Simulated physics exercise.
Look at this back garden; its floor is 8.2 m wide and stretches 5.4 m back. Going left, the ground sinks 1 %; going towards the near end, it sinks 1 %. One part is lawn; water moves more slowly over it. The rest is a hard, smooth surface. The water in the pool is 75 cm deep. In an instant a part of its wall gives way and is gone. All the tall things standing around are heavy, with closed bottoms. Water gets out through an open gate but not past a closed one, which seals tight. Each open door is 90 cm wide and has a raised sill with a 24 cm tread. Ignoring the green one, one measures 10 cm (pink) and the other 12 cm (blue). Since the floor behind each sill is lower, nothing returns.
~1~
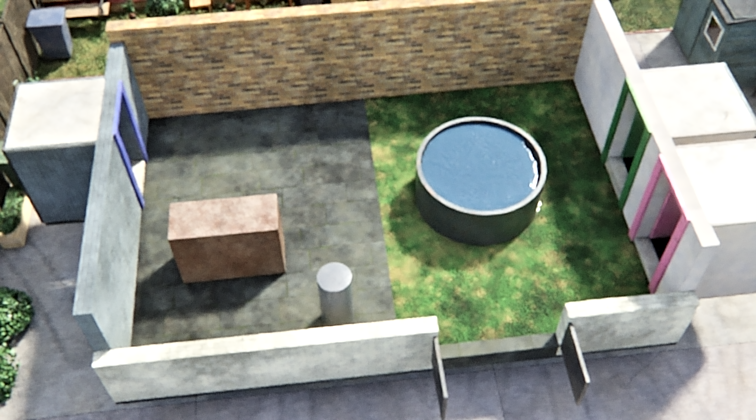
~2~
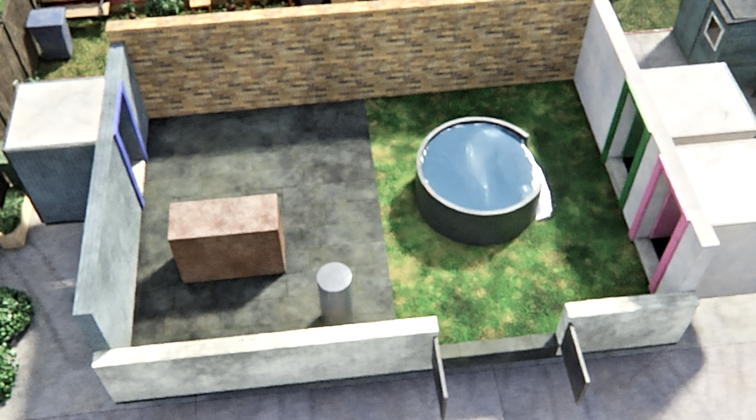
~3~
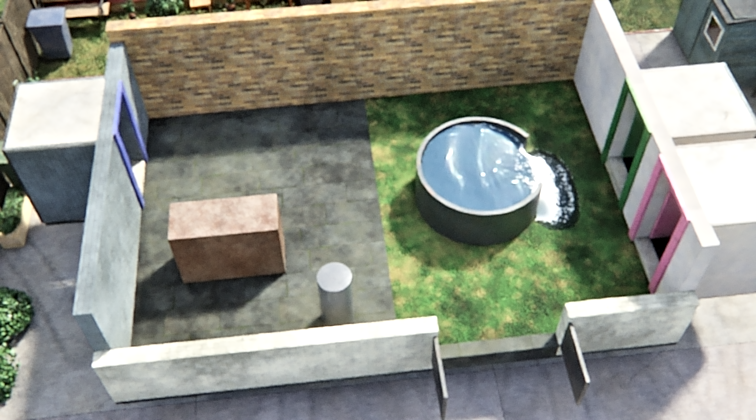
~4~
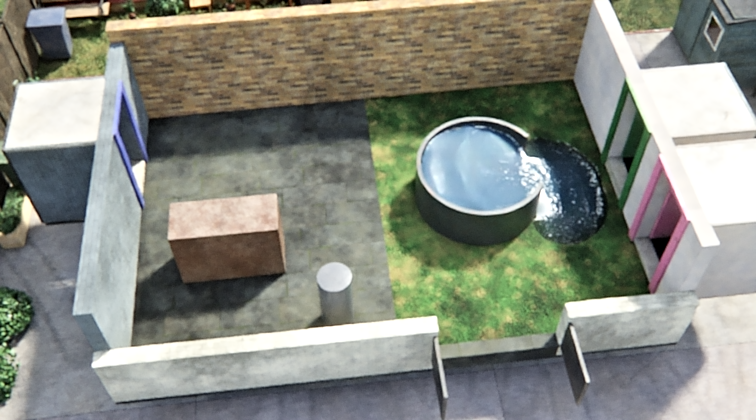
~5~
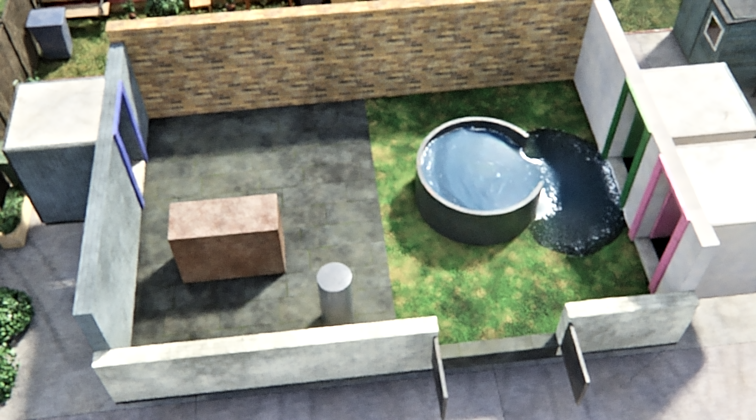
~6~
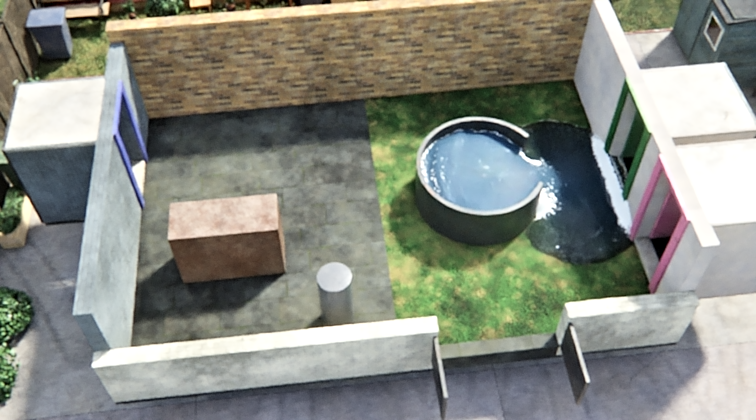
Water burst out of the right side of a round pool in a walled back garden, spread across the grass in a dark, widening puddle, and reached the green door on the right.
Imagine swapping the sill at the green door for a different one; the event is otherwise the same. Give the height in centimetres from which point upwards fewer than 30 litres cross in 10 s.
Roughly 34 cm.
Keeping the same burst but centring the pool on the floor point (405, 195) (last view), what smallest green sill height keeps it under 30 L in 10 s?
You'd need some 18 cm.
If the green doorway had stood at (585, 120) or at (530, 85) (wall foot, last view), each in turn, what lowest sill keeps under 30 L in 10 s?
Roughly 11.0 cm, then roughly 16 cm.
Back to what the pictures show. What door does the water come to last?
Blue.
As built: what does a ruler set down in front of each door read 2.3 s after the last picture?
Lab note, cm: Green 23; pink 12; blue 0.
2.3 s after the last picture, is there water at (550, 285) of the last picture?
By then it is awash.
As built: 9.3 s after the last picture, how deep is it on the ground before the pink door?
6.5 cm.
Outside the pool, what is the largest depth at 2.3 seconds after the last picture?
It gets to close to 24 centimetres there.
Then, 0.7 s after the last picture water covers 15 % of the floor; 41 cm at the green door, 60 litres in over its 21 cm sill.
Then, 2.3 s after the last picture water covers 30 % of the floor, deepest (24 cm) near (598, 187); 23 cm at the green door, 157 litres in over its 21 cm sill.
Then, 9.3 s after the last picture water covers 95 % of the floor, deepest (10 cm) near (141, 224); 6 cm at the green door, 162 litres in over its 21 cm sill.
At the green door as built, the water peaked near 43 cm, 0.5 s after the last picture.
Run again over the same 10 s with other heights there, 70 litres in over 29 cm, 8 litres over 39.5 cm. The limit of 30 litres is kept from about 34 cm up.
